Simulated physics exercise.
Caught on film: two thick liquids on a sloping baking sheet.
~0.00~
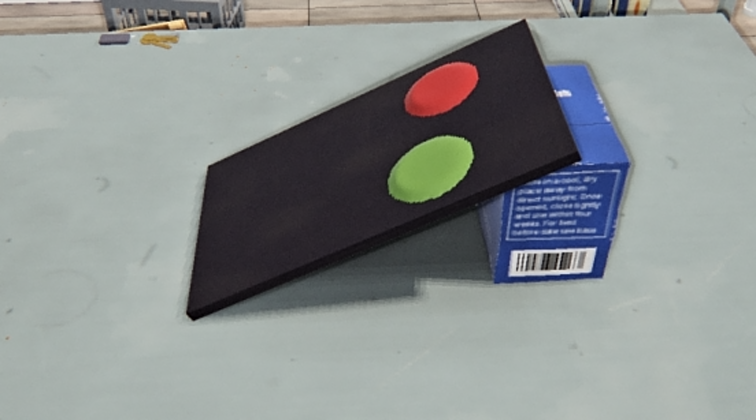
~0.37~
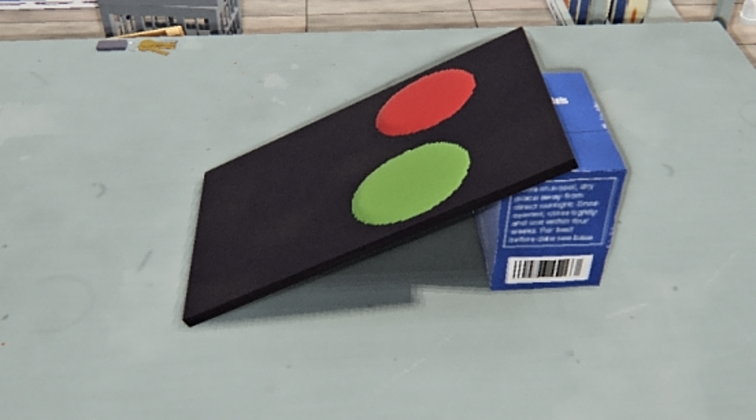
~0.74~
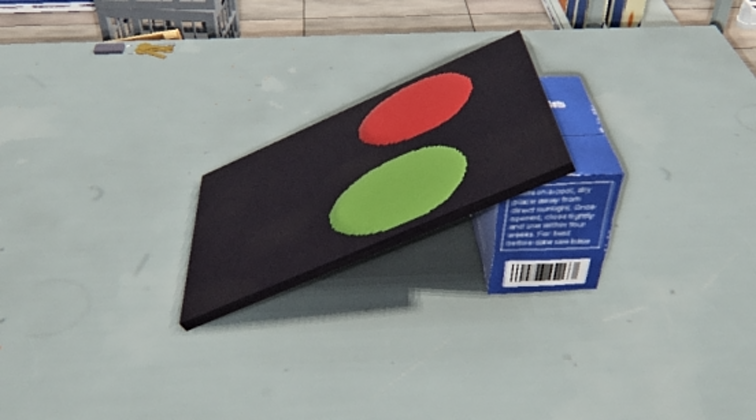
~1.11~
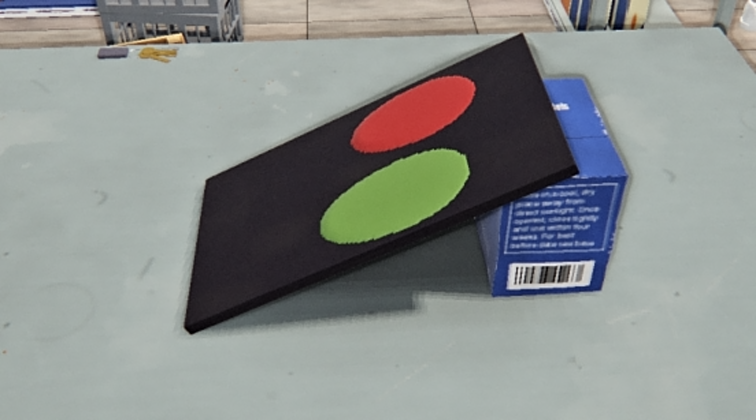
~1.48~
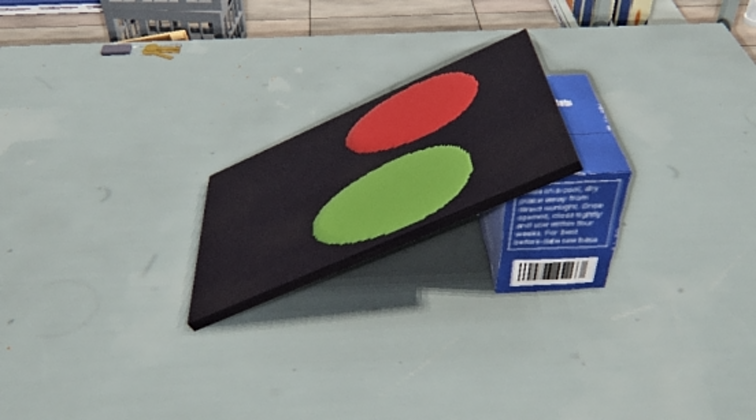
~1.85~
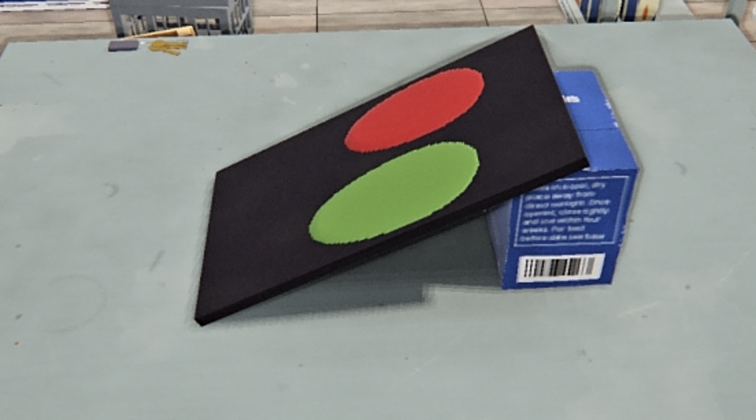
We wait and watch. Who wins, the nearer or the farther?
First at the edge is the nearer one.
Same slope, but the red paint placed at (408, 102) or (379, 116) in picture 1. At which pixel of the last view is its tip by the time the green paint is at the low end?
One: (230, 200). Two: (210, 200).
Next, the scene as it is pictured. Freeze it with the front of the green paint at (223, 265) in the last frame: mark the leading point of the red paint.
At about (276, 172).
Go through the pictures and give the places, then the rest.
The first picture shows tip of the green paint half way down; tip of the red paint (415, 99) a quarter of the way down.
The second picture shows tip of the green paint (360, 202) half way down; tip of the red paint half way down.
The third picture shows tip of the green paint half way down; tip of the red paint (369, 128) half way down.
The fourth picture shows tip of the green paint (331, 222) half way down; tip of the red paint half way down.
The fifth picture shows tip of the green paint three quarters of the way down; tip of the red paint (356, 136) half way down.
The sixth picture shows tip of the green paint (319, 224) three quarters of the way down; tip of the red paint half way down.
Around 5.8 s, the green paint is three quarters of the way down; the red paint is three quarters of the way down.
Around 9.3 s, the green paint is close to the edge; the red paint is three quarters of the way down.
Around 12.0 s, the green paint is at the low edge; the red paint is three quarters of the way down.
